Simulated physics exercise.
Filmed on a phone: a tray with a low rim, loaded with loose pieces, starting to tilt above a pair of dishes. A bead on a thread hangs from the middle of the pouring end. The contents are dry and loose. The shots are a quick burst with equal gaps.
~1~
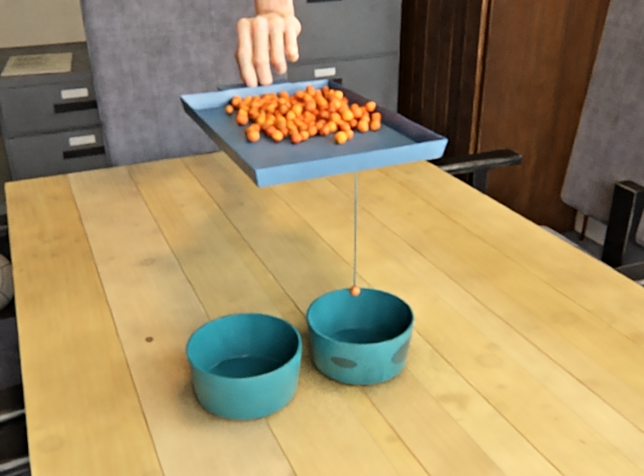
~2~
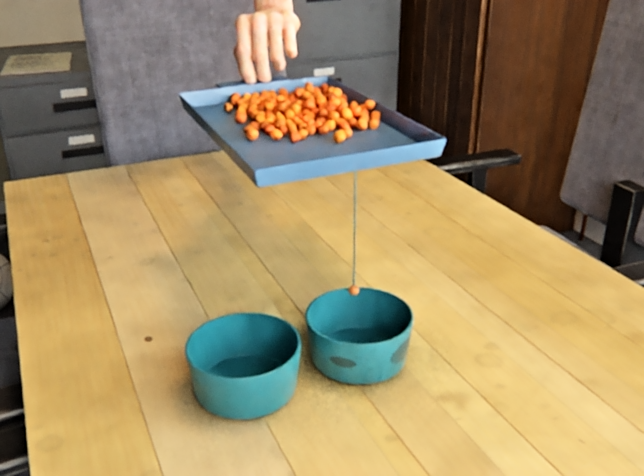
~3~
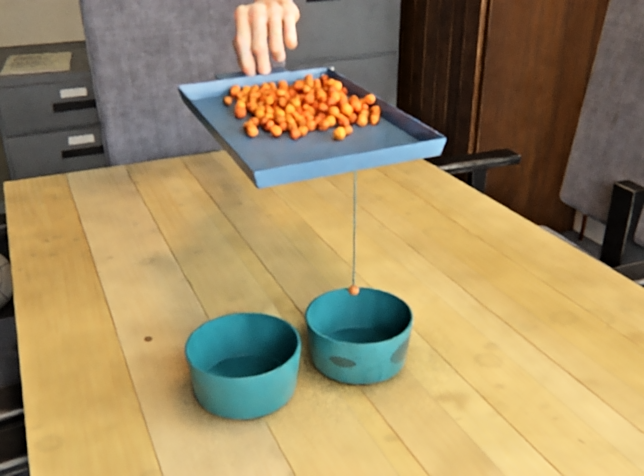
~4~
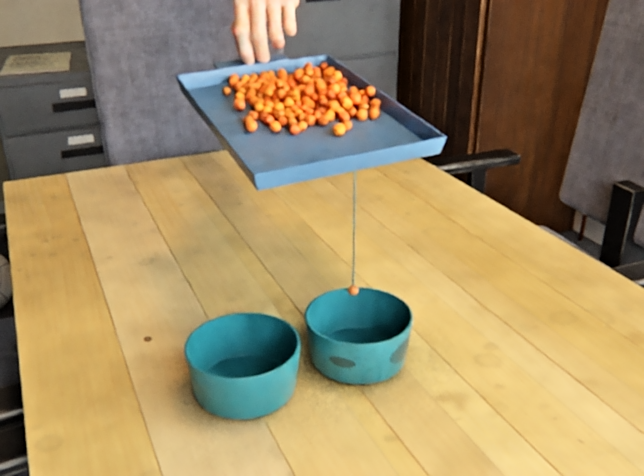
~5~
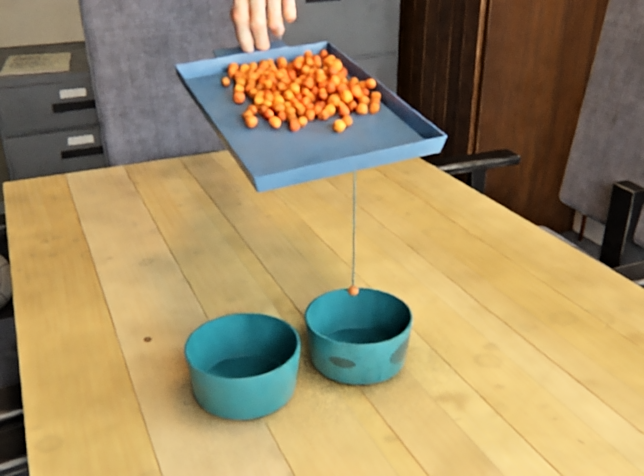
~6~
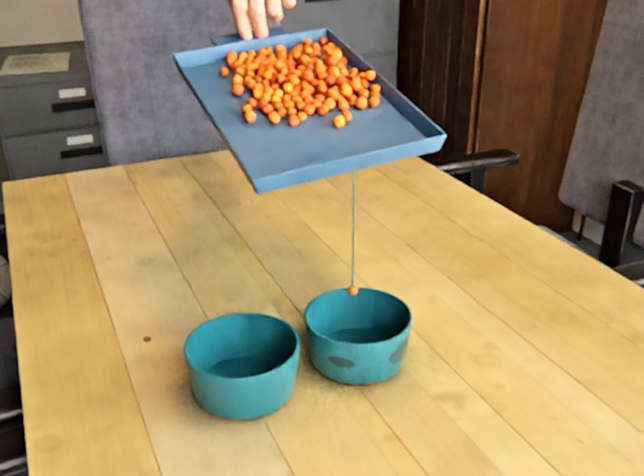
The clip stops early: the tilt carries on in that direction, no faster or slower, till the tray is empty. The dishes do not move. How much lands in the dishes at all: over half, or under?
They take the larger part between them.
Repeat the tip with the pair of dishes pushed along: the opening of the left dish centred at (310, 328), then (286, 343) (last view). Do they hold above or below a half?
One: Over half. Two: Over half.
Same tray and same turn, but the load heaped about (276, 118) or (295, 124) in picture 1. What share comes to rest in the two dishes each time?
First some 50, then 60 per cent.
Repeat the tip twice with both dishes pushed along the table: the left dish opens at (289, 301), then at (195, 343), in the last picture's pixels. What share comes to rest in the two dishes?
About 10 and 40 per cent.
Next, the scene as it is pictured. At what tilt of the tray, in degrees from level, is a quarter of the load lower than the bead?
Around 105° of tilt.
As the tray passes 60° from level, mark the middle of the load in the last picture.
Roughly at (308, 136).
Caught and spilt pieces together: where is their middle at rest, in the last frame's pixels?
Near (290, 378).
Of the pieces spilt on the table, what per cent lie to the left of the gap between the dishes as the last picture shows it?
Near 20 %.
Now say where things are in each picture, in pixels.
Corners of the pouring end at (258, 168) and (442, 139), level; middle of the load at (305, 110), coated peanuts; left dish at (264, 394); right dish at (385, 360); bead on its thread at (355, 291), in the first frame.
Corners of the pouring end at (257, 168) and (441, 138), level; middle of the load at (304, 108), in the second frame.
Corners of the pouring end at (257, 169) and (441, 137), tipped barely, lowest at the left corner; middle of the load at (304, 102), in the third frame.
Corners of the pouring end at (257, 172) and (441, 136), tipped a little, lowest at the left corner; middle of the load at (303, 93), in the fourth frame.
Corners of the pouring end at (257, 175) and (441, 135), tipped a little, lowest at the left corner; middle of the load at (303, 84), in the fifth frame.
Corners of the pouring end at (257, 177) and (441, 134), tipped a little, lowest at the left corner; middle of the load at (302, 75); left dish at (262, 394); right dish at (383, 360), in the sixth frame.
Soon after the last picture, tray tipped steeply; nearly all on the tray; a stray few in the left dish; a stray few in the right dish; a stray few outside both; a stray few in the air.
A little later, tray tipped past a quarter turn; most on the tray; a small part in the left dish; a small part in the right dish; a stray few outside both; a stray few in the air.
Later still, tray tipped past a quarter turn; about a third in the left dish; about a quarter in the right dish; about a third outside both.
At rest, tray tipped past a quarter turn; about a third in the left dish; about a quarter in the right dish; about a third outside both.
